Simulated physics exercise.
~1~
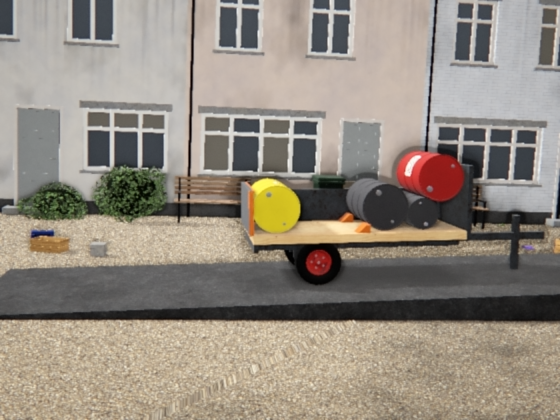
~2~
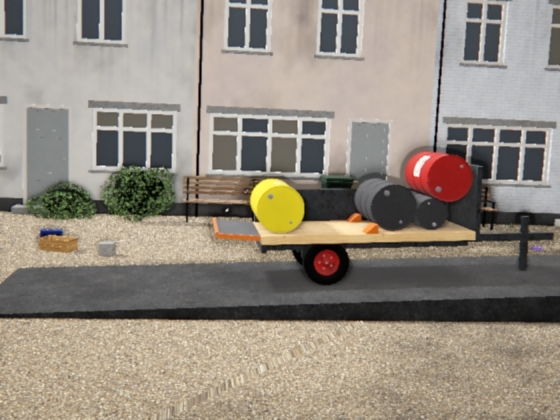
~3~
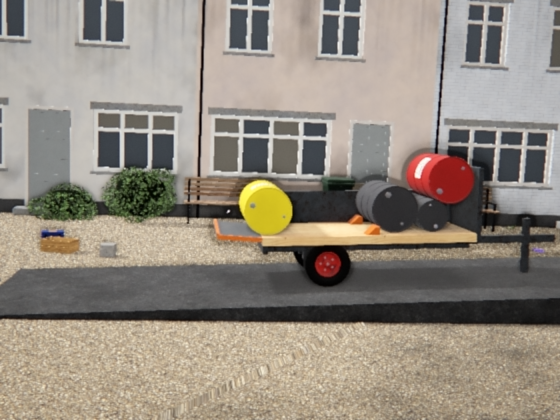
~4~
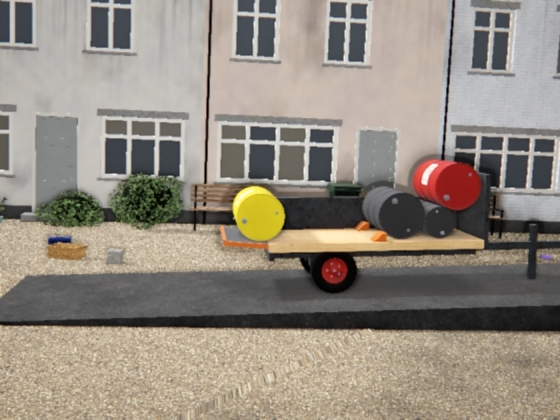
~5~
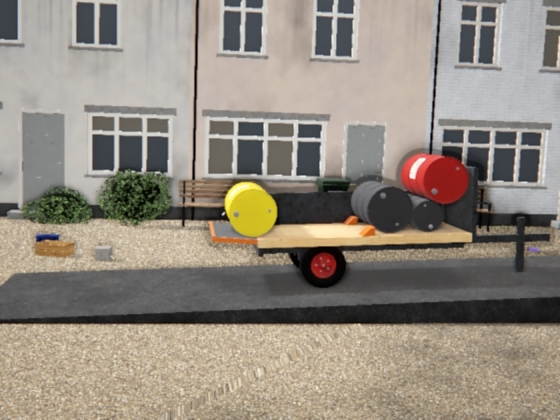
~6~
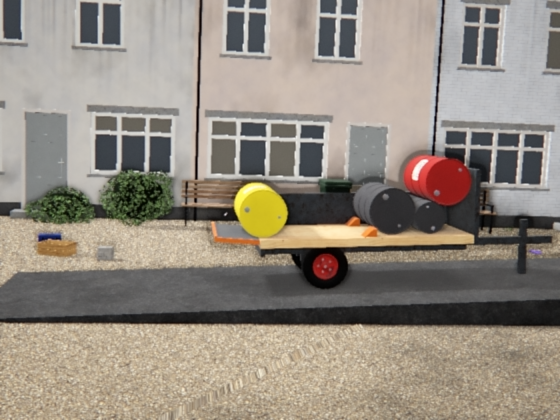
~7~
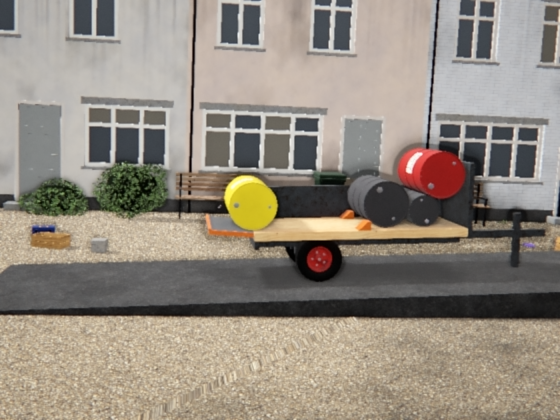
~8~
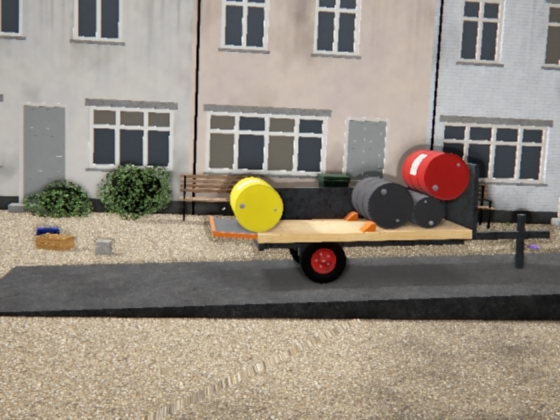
A yellow drum rolled left along a sloping trailer's wooden bed and onto the lowered tailgate, then rolled back a little and stopped near the bed's end, while the red drum stayed perched on the dark ones and nothing fell off.
